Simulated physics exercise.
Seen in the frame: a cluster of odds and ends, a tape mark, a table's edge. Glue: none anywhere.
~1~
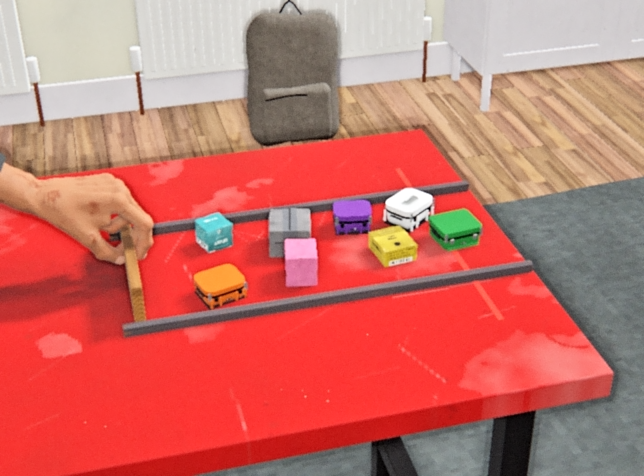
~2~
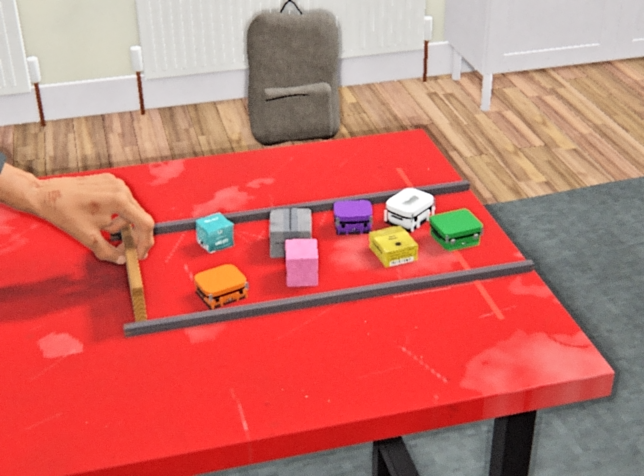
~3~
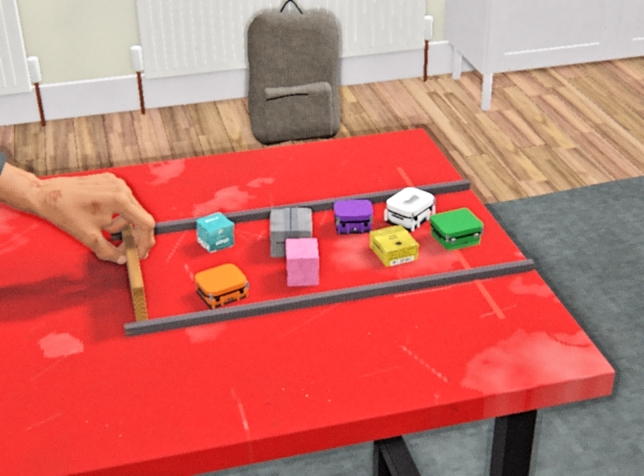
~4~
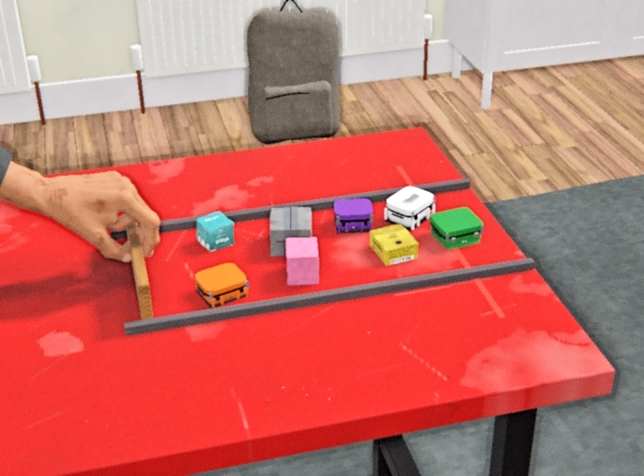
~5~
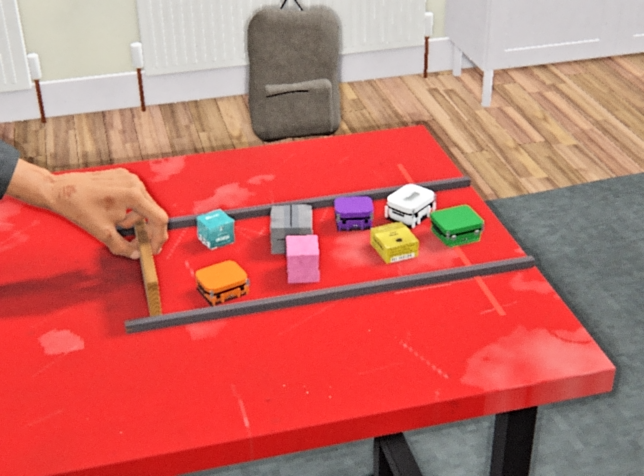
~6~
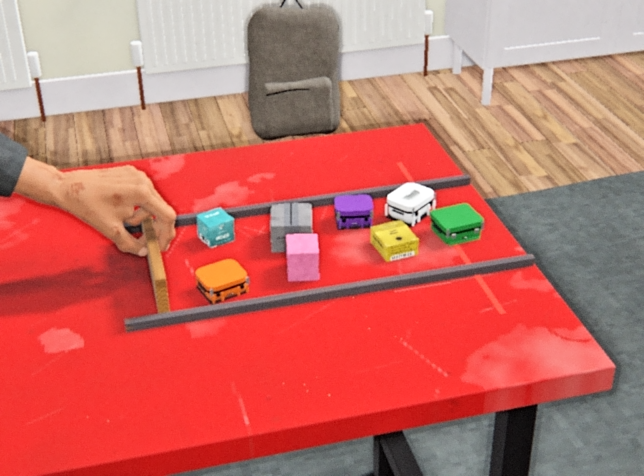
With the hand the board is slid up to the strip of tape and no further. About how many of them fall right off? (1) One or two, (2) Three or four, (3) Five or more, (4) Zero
2.
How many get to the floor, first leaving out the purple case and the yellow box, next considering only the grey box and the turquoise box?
The first removal gives 1, the second gives 3.
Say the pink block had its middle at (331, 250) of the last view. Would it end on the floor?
I reckon it remains in place.
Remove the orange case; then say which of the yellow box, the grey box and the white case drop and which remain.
Outcome - yellow box staying, grey box staying, white case falling.
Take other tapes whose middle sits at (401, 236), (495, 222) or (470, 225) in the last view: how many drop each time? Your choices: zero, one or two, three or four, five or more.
Falls: One or two; five or over; five or over.
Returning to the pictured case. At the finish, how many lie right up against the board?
So the total is 3.
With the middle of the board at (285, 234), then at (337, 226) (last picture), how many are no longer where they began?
5 and 8.
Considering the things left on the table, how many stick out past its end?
I count 2 overhanging.
Soon after, none off yet; green case at rest near (456, 225); white case at rest near (410, 205); yellow box at rest near (394, 240).
After that, none off yet; green case at rest near (456, 225); white case displaced a little near (422, 201); yellow box displaced about its own width near (421, 237).
And then, none off yet; green case tilting well over near (516, 216); white case displaced well along near (473, 189); yellow box displaced well along near (487, 221).
In the end, the number that fall off is three or four; gone, yellow box, white case and green case.
